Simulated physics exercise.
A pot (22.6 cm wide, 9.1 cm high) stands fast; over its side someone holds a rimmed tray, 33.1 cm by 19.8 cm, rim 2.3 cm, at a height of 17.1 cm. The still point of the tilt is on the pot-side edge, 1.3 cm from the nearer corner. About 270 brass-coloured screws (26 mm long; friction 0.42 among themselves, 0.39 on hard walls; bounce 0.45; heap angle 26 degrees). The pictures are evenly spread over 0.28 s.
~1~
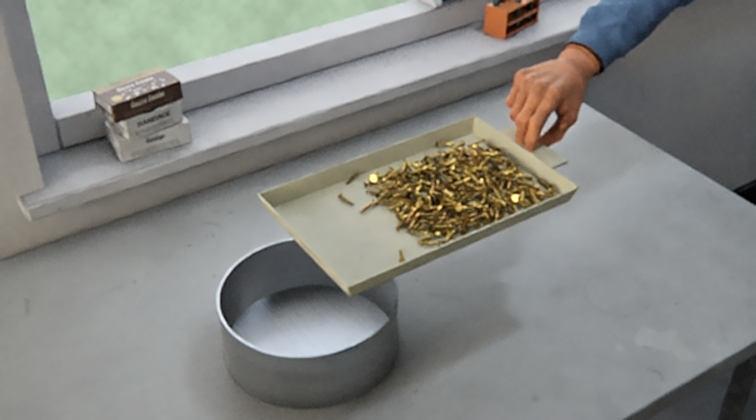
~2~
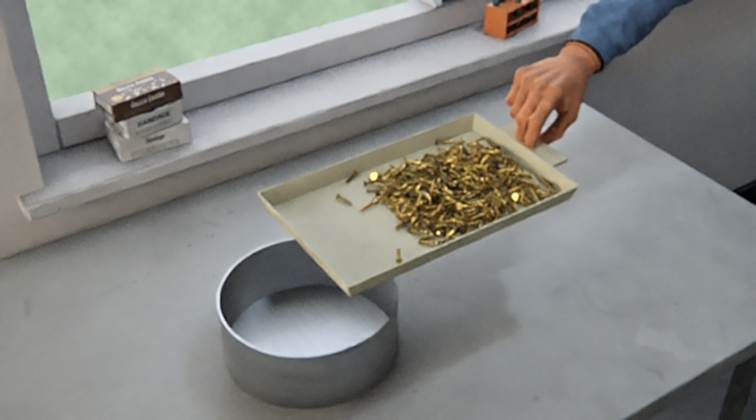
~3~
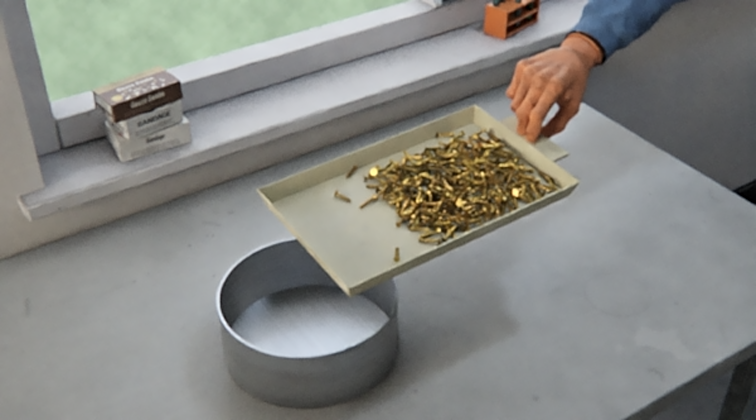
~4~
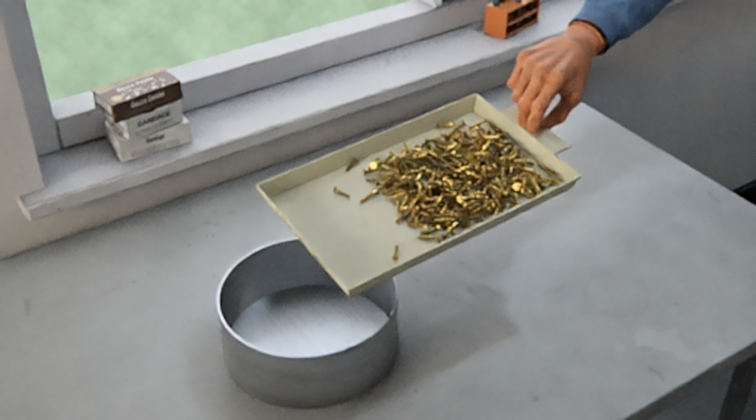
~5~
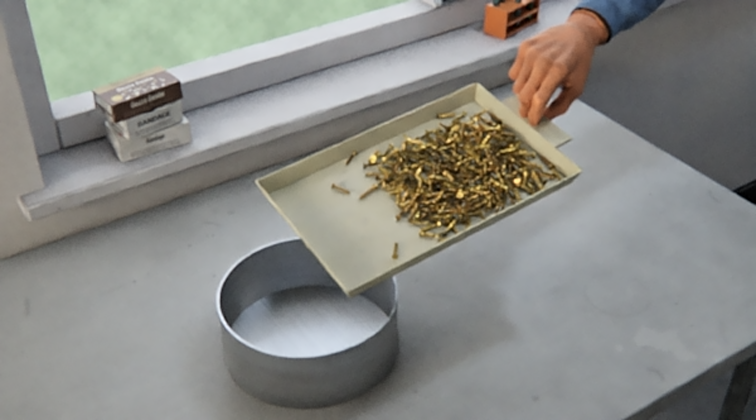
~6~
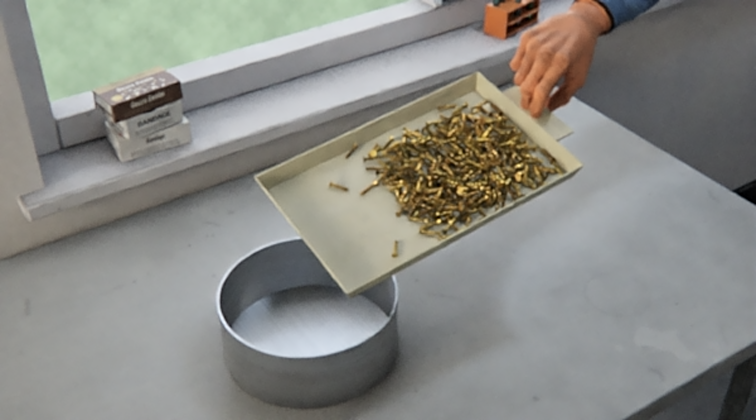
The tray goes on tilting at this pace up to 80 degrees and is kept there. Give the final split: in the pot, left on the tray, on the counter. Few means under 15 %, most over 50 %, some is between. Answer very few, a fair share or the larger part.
Pot very few, tray very few, counter the larger part.
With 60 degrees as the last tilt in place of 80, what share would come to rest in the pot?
Then about 0 per cent.
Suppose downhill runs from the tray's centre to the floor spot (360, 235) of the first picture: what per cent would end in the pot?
Some 70 per cent.
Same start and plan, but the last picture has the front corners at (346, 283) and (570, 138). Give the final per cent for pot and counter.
Pot 70, counter 25.
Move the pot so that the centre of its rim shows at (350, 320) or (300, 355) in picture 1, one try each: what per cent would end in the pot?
Some 65 and 70 per cent.
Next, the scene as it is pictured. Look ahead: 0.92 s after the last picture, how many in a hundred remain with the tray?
Roughly 80 per cent.
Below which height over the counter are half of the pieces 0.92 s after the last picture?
Roughly 22 cm.
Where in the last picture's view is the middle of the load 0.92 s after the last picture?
Near (391, 269).
Then, 0.55 s after the last picture, tilt 44 degrees; the tray holds 100 %, the pot 0 %.
Then, 0.92 s after the last picture, tilt 66 degrees; the tray holds 80 %, the pot 0 %.
Then, 1.38 s after the last picture, tilt 80 degrees; the tray holds 5 %, the pot 0 %.
In the end, pot 0 %, tray 0 %, counter 100 %.
